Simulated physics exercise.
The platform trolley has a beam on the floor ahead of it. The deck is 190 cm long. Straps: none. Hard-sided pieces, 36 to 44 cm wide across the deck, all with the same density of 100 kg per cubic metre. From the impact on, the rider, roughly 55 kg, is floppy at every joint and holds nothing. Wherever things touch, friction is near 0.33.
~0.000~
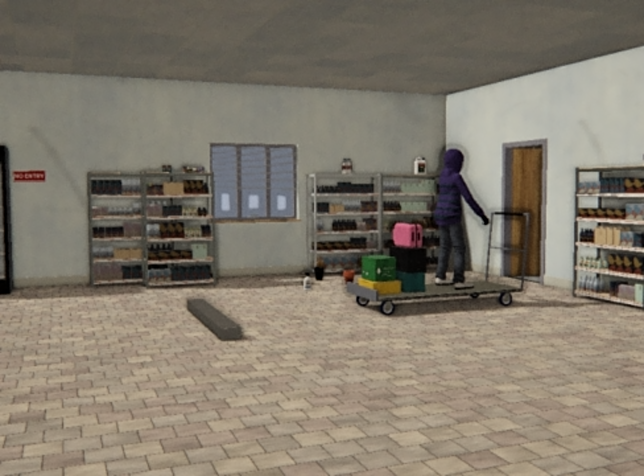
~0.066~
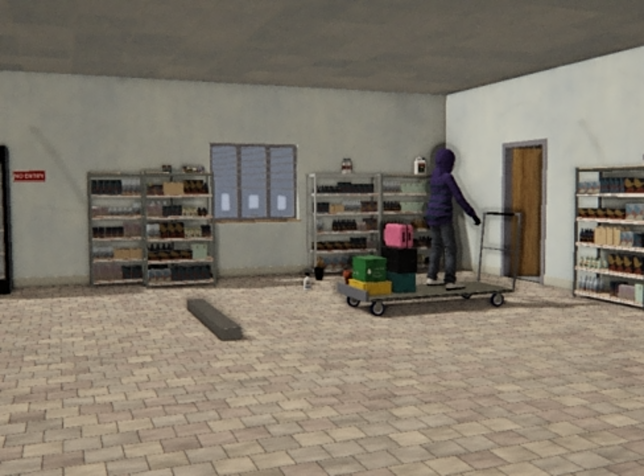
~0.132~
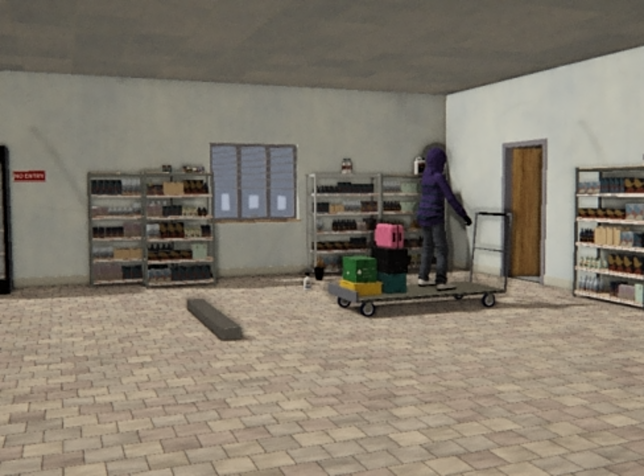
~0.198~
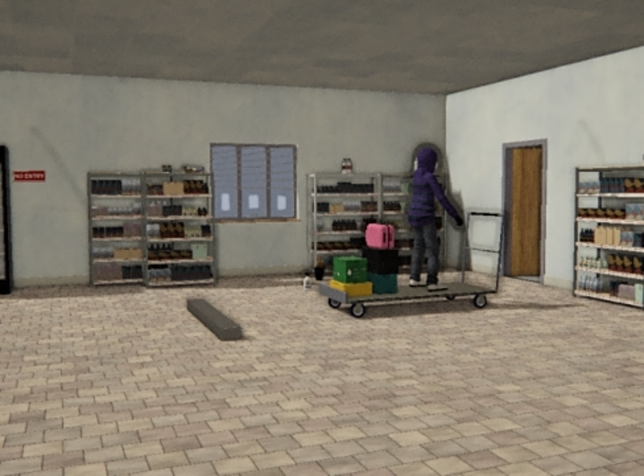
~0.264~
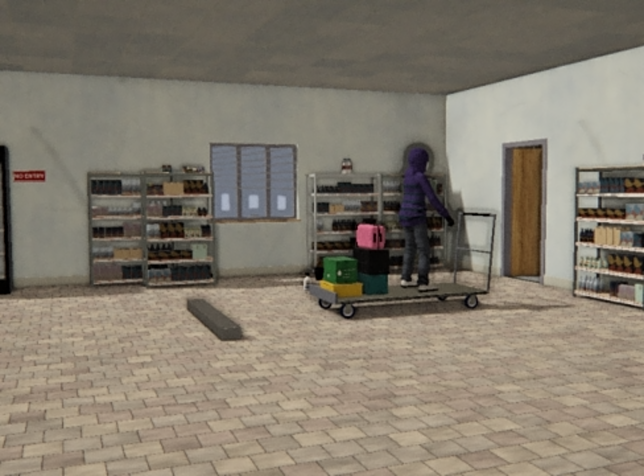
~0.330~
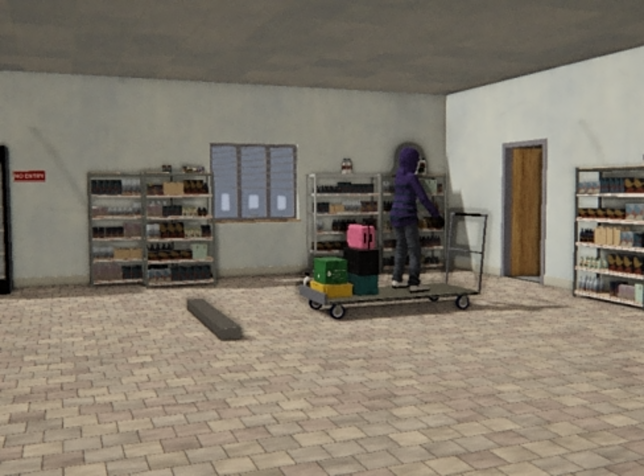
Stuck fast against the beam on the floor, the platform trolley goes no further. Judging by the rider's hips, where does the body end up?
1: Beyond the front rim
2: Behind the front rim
Option 1: Beyond the front rim.
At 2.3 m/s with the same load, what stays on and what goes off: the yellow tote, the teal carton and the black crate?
Then the yellow one stays on, the teal one stays on, the black one comes off.
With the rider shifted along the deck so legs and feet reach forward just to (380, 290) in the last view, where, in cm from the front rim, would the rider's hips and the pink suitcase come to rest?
The hips would end 70 cm past the front rim and the pink one 220 cm past it.
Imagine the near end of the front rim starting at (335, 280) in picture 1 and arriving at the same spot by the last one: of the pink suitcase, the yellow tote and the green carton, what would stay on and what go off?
Well, pink is lost, yellow remains, and green is lost.
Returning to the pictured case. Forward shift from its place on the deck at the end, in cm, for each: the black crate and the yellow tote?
Black 220, yellow 0; both in cm.
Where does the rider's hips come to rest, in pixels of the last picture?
End point: About (193, 306) px.
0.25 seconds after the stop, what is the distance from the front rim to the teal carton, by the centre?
Around 50 cm short of the front rim.
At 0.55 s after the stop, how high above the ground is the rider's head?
80 cm above it.
The wheels strike at 0.95 s.
After 1.20 s the rider's hips are 63 cm behind the rim, near (268, 237) in the last picture's view.
After 1.50 s the rider's hips are 19 cm behind the rim, near (229, 278) in the last picture's view.
After 1.95 s the rider's hips are 6 cm past the rim, near (205, 283) in the last picture's view.
Final state at 4.9 s, past the rim, green carton, pink suitcase, black crate and the rider's hips; behind it, yellow tote and teal carton.
